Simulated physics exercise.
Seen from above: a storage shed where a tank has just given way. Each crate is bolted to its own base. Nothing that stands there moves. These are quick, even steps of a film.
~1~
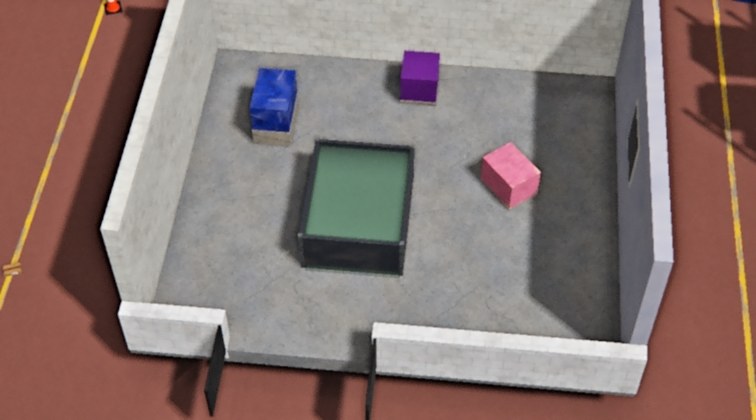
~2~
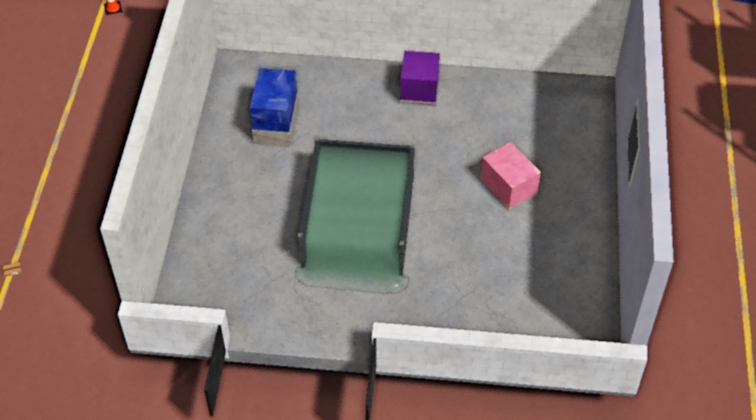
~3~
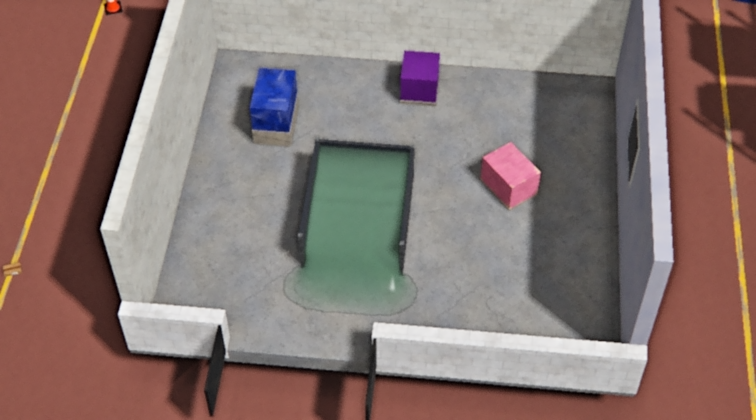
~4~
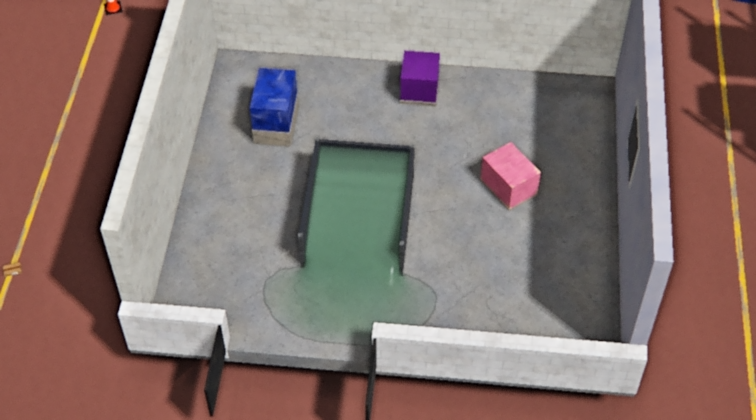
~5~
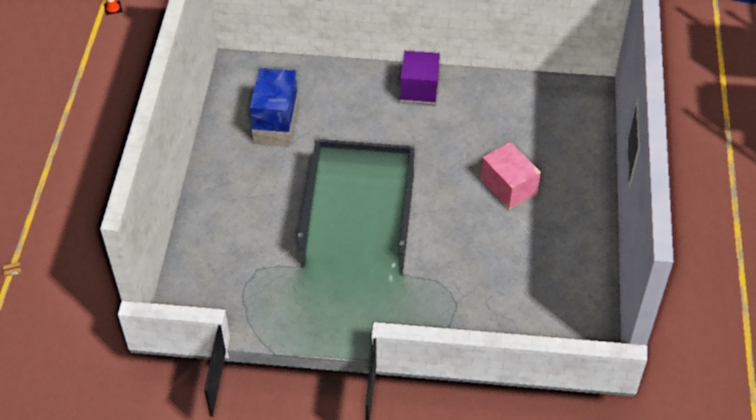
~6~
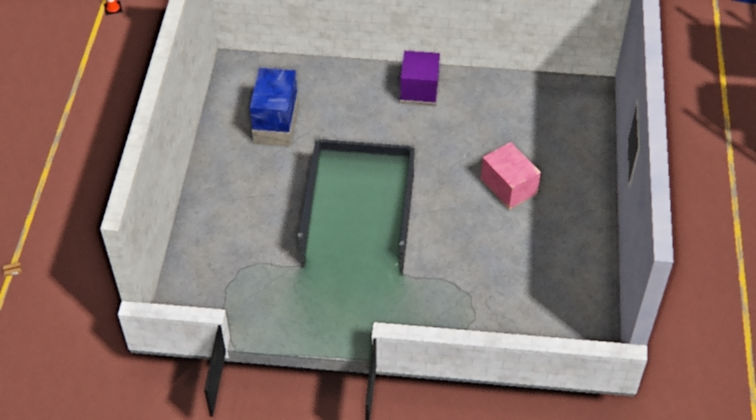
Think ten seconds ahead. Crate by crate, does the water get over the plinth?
The blue crate keeps dry; the purple crate keeps dry; the pink crate is soaked.
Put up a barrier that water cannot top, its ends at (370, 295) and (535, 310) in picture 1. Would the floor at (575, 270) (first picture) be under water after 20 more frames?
There: Flooded.
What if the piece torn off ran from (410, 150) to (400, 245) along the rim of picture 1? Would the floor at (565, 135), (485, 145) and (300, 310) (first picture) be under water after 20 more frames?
One after the other: Under water, under water, clear.
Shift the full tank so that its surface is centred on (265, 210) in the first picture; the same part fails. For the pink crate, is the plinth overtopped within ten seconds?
One by one: The pink one stays dry.
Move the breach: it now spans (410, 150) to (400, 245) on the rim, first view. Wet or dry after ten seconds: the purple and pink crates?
Then: Purple is soaked; pink ends up wet.
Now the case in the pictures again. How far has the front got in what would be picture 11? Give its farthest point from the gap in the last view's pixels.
Near (562, 365).
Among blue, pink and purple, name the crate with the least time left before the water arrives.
The pink-painted one.
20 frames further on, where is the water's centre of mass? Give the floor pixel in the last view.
At about (411, 278).
A moment on, water covers 15 % of the floor; the blue crate not reached, the purple crate not reached, the pink crate not reached.
Next, water covers 20 % of the floor; the blue crate not reached, the purple crate not reached, the pink crate not reached.
Then, water covers 30 % of the floor; the blue crate not reached, the purple crate not reached, the pink crate not reached.
Later, water covers 45 % of the floor; the blue crate not reached, the purple crate not reached, the pink crate water round its plinth.
In the end, water covers 50 % of the floor; the blue crate stayed above the water, the purple crate stayed above the water, the pink crate was topped.
